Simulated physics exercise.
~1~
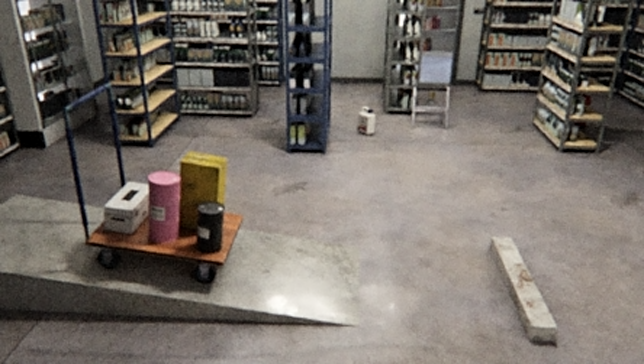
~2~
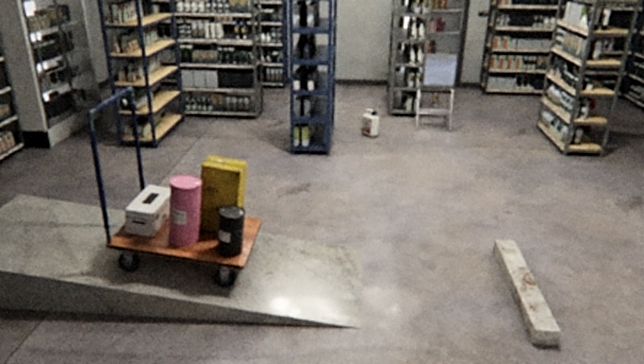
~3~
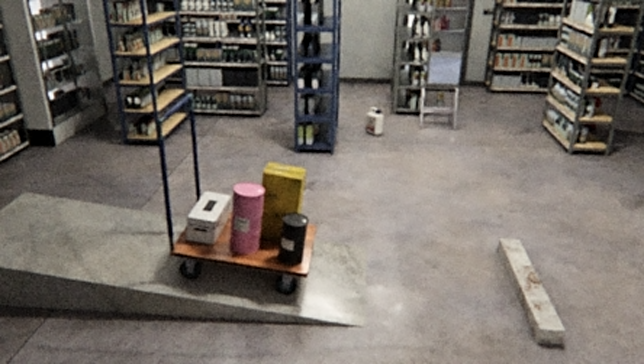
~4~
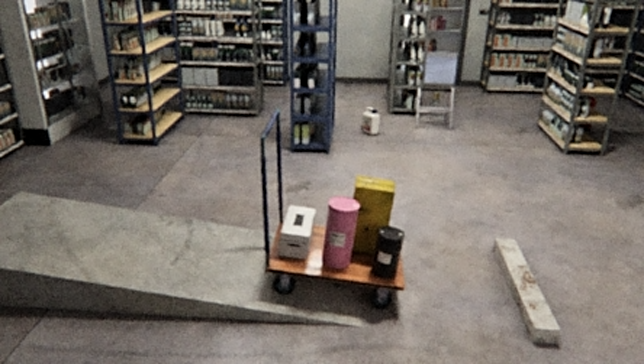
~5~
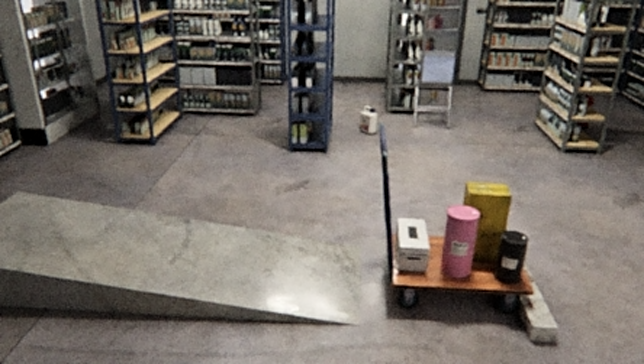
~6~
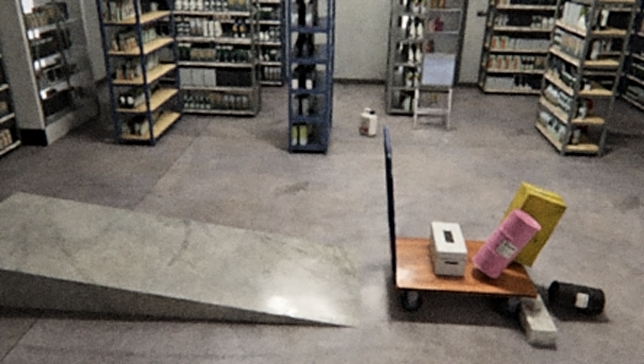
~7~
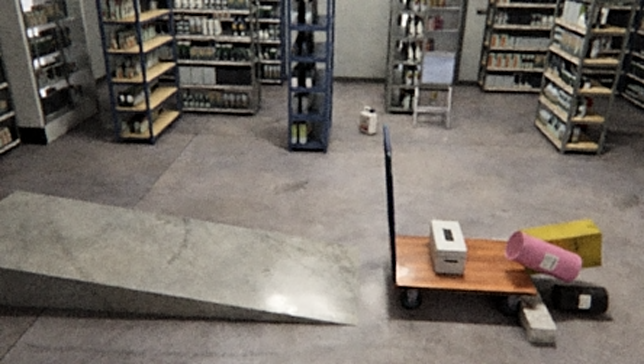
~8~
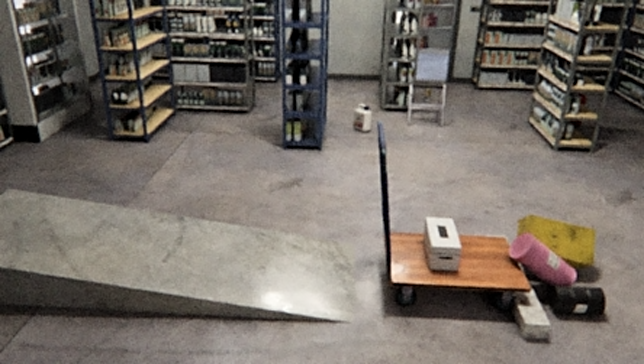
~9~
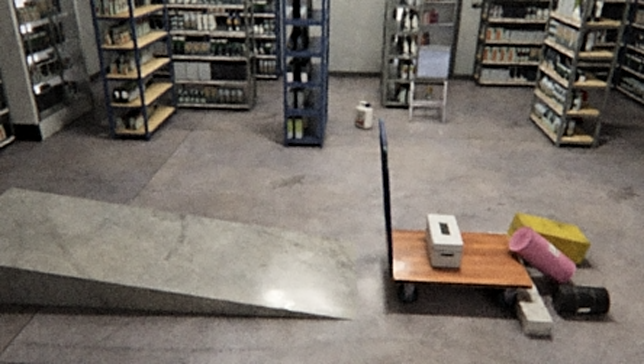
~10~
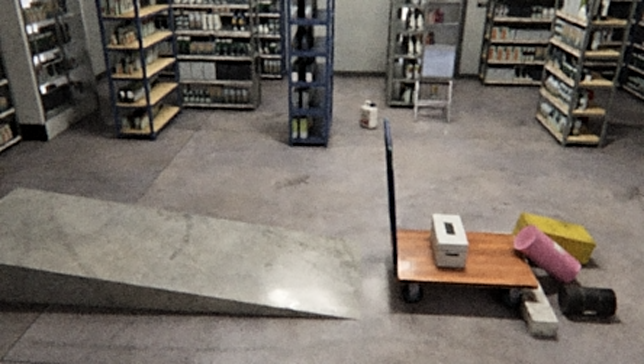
A loaded trolley rolls down a ramp, hits a kerb and spills all but its white box.
